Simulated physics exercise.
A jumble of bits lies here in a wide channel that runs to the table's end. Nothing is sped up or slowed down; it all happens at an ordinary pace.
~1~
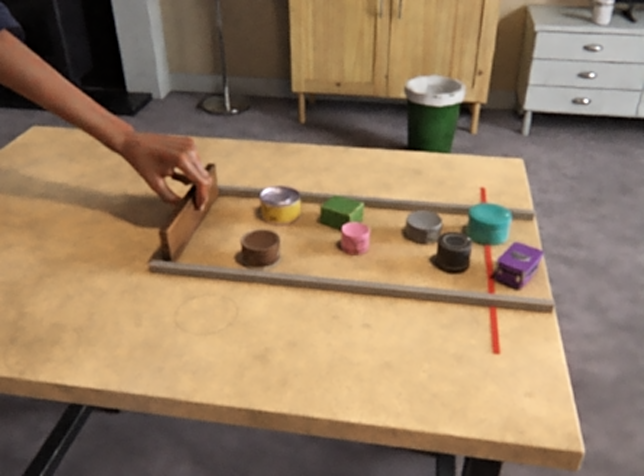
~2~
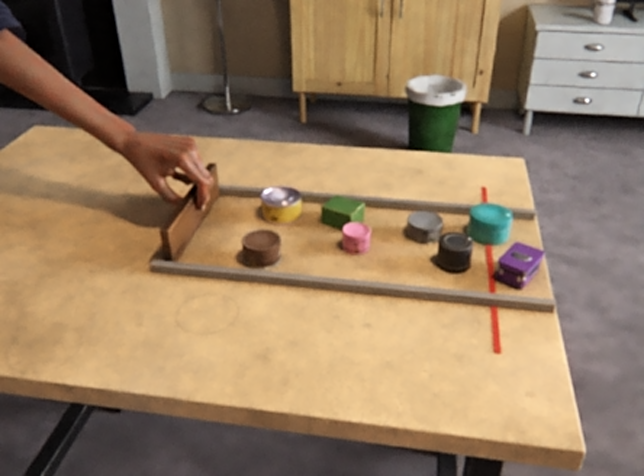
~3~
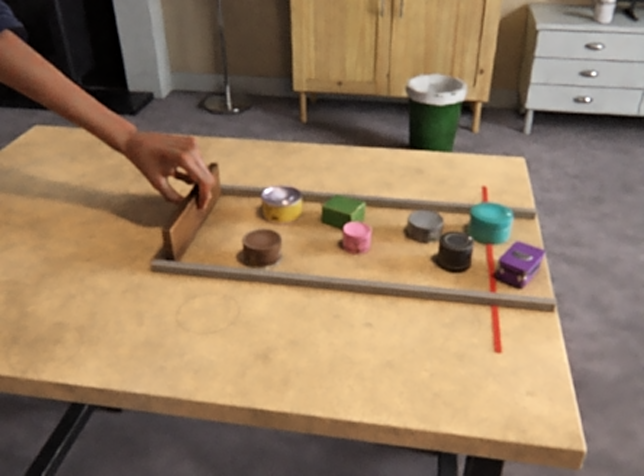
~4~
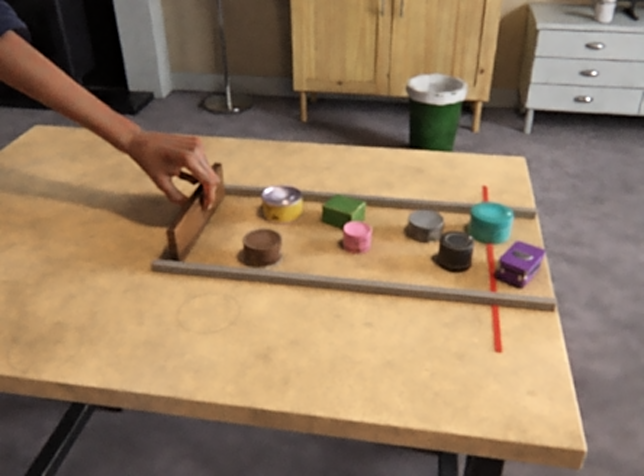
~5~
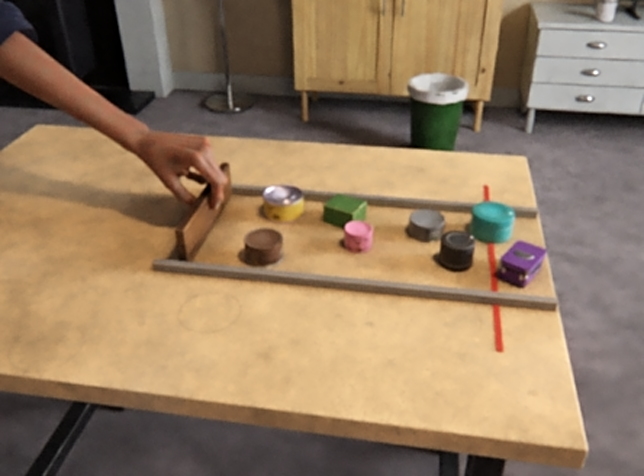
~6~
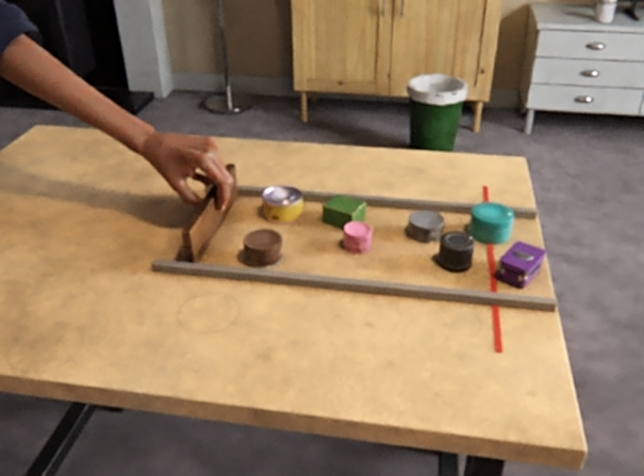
The footage shows a hand holding a brown board upright in a railed channel on a wooden table and sliding it slightly to the right, while the small tins, tubs and blocks ahead of it stay still.
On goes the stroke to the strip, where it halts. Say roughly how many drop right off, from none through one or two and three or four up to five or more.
The push knocks three or four off.
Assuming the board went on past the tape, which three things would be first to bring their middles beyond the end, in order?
Earliest first: The grey tub, then the turquoise lid, and then the purple case.
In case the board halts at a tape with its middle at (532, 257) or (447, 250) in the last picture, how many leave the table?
Respectively 7 and 0.
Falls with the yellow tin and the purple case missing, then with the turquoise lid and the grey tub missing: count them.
The counts: 1 and 2.
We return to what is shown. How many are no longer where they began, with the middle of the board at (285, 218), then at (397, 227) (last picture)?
First 3 and then 6.
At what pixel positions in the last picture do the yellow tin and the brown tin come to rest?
Middles: Around (511, 221) and around (516, 277).
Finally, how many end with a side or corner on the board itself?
3 in contact.
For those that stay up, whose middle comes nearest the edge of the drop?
The green block winds up nearest.
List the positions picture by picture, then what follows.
In the first frame, purple case (519, 266); turquoise lid (489, 224); black lid (454, 253); board (192, 211); tape (489, 255).
In the second frame, turquoise lid (490, 224); pink tub (356, 238).
In the third frame, black lid (455, 252); yellow tin (282, 205).
In the fourth frame, purple case (521, 265); brown tin (263, 249).
In the fifth frame, turquoise lid (492, 222); green block (345, 212).
In the sixth frame, purple case (521, 265); turquoise lid (491, 223); black lid (456, 252); board (213, 212); tape (491, 253).
Early on, none off yet; purple case at rest near (521, 265); turquoise lid at rest near (491, 223); black lid at rest near (456, 252).
A while later, none off yet; purple case at rest near (521, 265); turquoise lid travelled a little near (504, 222); black lid at rest near (456, 252).
Finally, the number that fall off is three or four; lost, grey tub, turquoise lid and purple case.
